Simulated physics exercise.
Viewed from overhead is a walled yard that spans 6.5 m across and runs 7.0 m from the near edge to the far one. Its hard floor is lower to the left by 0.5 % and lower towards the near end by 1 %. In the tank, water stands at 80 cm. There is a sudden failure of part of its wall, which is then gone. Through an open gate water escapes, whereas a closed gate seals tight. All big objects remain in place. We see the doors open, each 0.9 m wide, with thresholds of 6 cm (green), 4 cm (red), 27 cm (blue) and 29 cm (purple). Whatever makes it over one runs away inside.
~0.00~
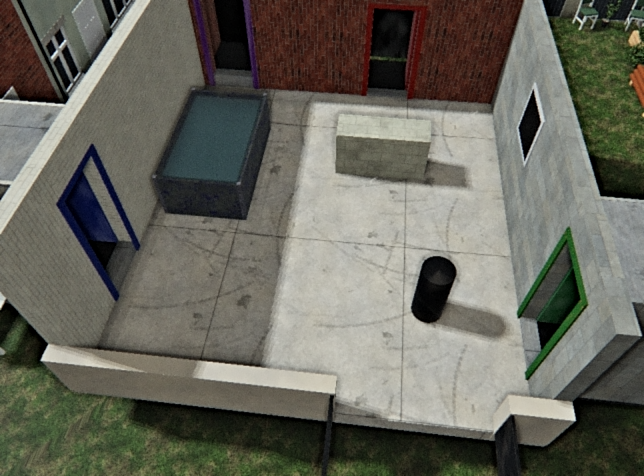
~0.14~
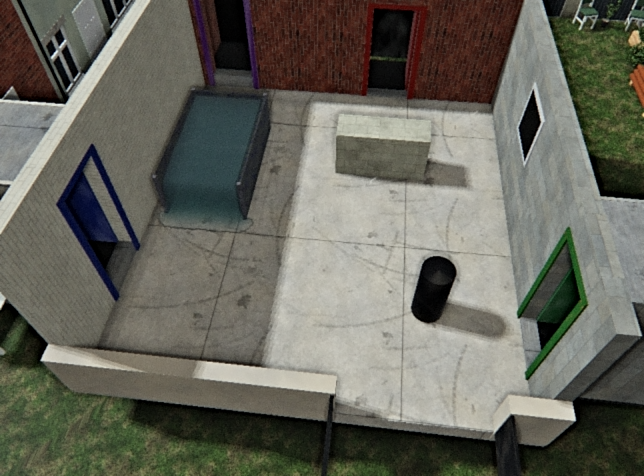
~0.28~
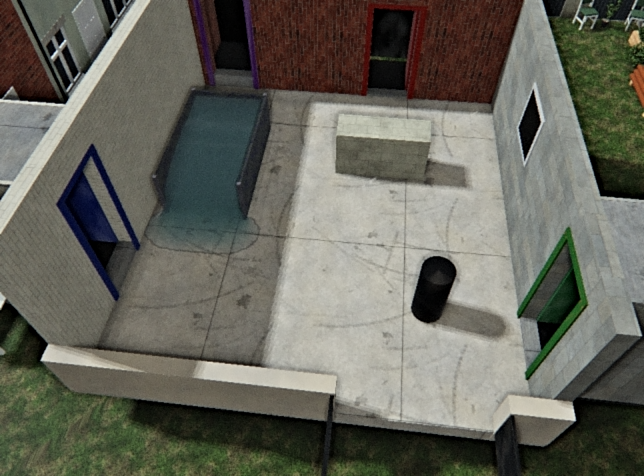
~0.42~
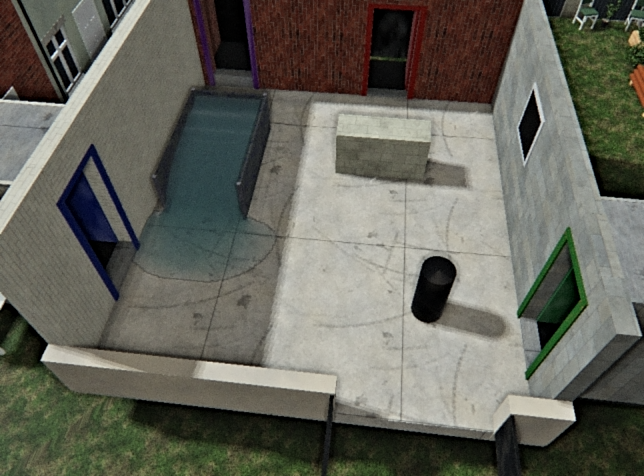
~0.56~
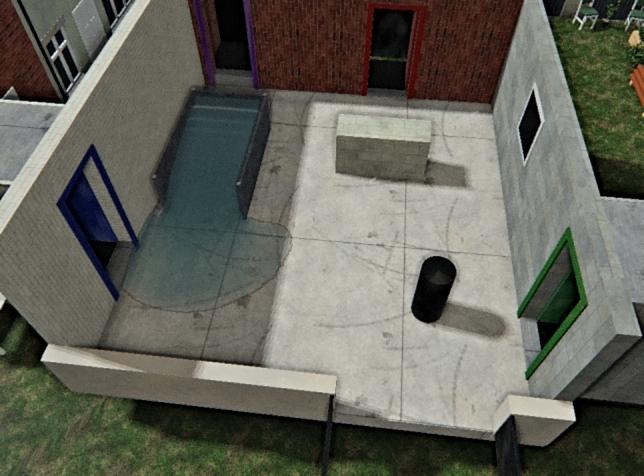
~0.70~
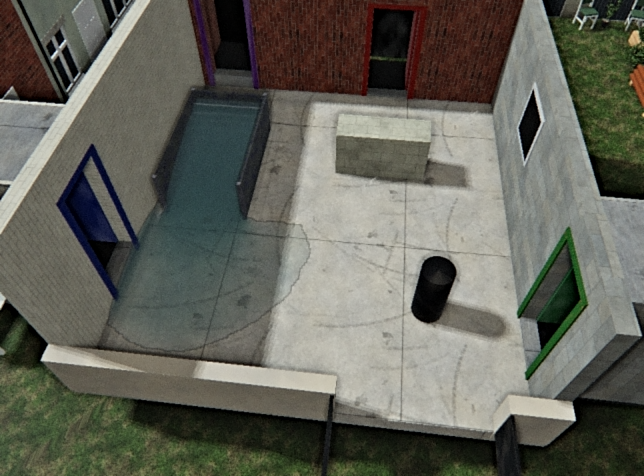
Water pouring from the open near end of a dark tank, spreading across the walled yard's concrete floor past a blue-framed doorway.
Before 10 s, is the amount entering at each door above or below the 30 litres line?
Green door above, red door below, blue door below, purple door below.
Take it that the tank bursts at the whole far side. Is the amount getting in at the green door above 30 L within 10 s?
Note: Green door, short of the limit.
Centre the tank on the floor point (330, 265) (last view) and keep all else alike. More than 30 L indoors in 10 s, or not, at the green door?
Then green falls short.
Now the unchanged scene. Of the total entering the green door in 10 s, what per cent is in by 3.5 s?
I'd put it at about 0 per cent by that point.
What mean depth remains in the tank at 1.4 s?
It averages close to 42 cm.
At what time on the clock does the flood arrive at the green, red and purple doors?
The front reaches green at 3.2 s, red at 8.0 s, purple at 7.0 s.
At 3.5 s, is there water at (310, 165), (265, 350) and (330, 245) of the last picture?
Untouched, submerged, untouched.
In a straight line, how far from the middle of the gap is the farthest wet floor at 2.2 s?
It's close to 5.2 metres.
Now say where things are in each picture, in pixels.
In the first picture, still water, 80 cm deep, in the tank at (215, 137).
In the second picture, water pours out at (204, 204) and has run 0.8 m, to (249, 221); typically 10 cm deep outside, 80 cm at the tank's back.
In the third picture, the front is at (247, 242), 1.0 m from the gap at (204, 205); 1.2 m2 of floor is under water; 80 cm left at the back of the tank.
In the fourth picture, the front is at (240, 270), 1.4 m from the gap at (204, 206); 2.6 m2 of floor is under water; 79 cm left at the back of the tank.
In the fifth picture, the front is at (157, 304), 2.0 m from the gap at (204, 207); 4.1 m2 of floor is under water; 72 cm left at the back of the tank.
In the sixth picture, water pours out at (204, 207) and has run 2.6 m, to (185, 345); typically 8 cm deep outside, 67 cm at the tank's back.
After 1.4 s water covers 25 % of the floor and is deepest (56 cm) near (104, 359); green door not reached, red door not reached, blue door 23 cm at the sill, 0 L in, purple door not reached.
After 2.2 s water covers 30 % of the floor and is deepest (52 cm) near (88, 369); green door not reached, red door not reached, blue door 22 cm at the sill, 0 L in, purple door not reached.
After 3.5 s water covers 40 % of the floor and is deepest (30 cm) near (88, 369); green door 14 cm at the sill, 1 L in, red door not reached, blue door 22 cm at the sill, 0 L in, purple door not reached.
After 6.0 s water covers 65 % of the floor and is deepest (16 cm) near (482, 389); green door 16 cm at the sill, 216 L in, red door not reached, blue door 12 cm at the sill, 0 L in, purple door not reached.
After 10.0 s water covers 90 % of the floor and is deepest (8 cm) near (480, 133); green door 6 cm at the sill, 285 L in, red door 5 cm at the sill, 1 L in, blue door 6 cm at the sill, 0 L in, purple door 3 cm at the sill, 0 L in.
